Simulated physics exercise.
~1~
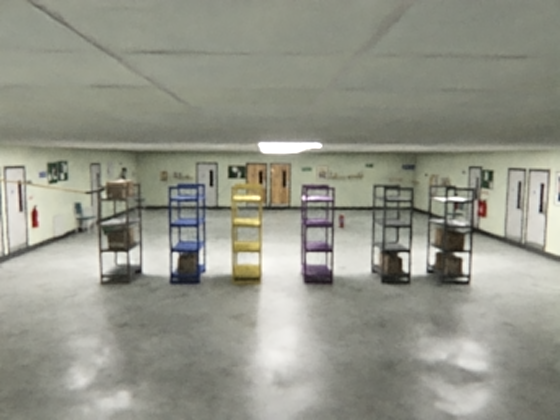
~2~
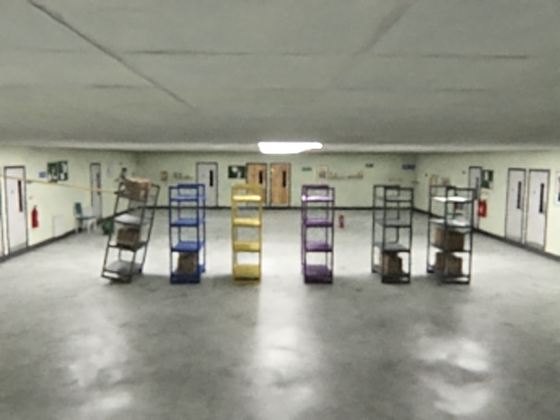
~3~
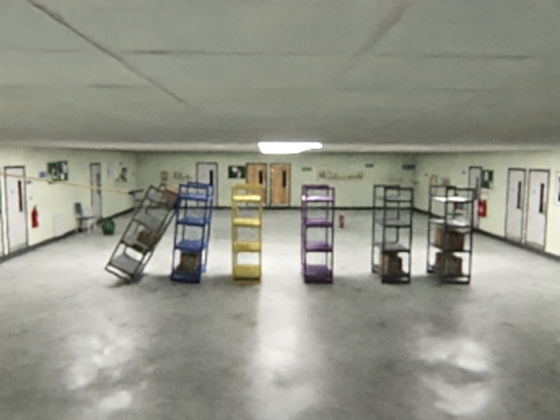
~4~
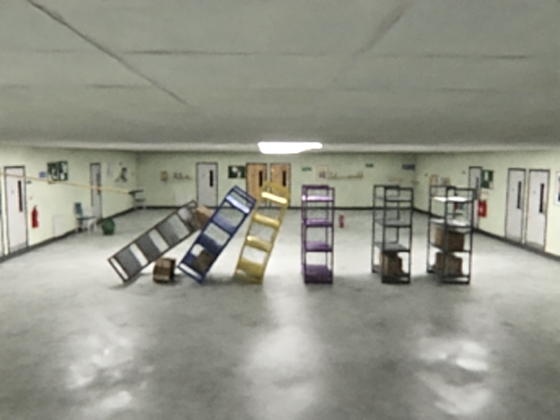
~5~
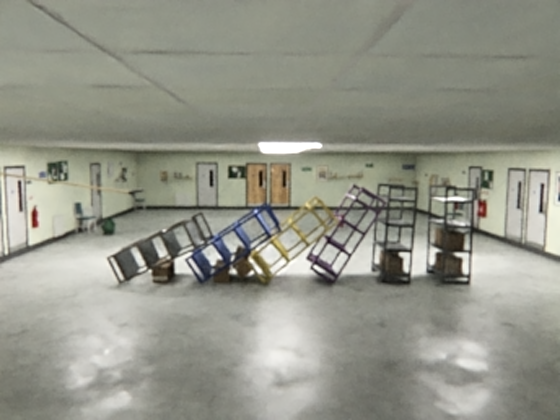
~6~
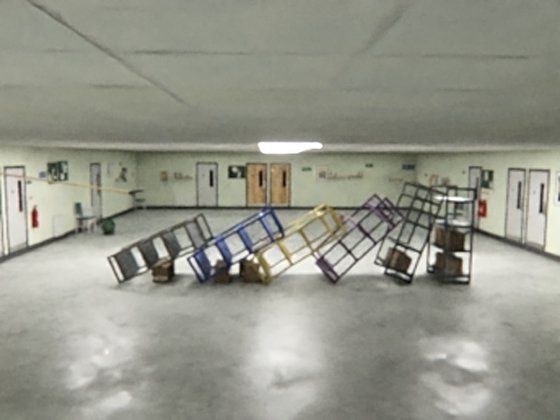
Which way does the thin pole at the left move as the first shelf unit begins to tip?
The pole moves to the right, toward the row of shelf units.
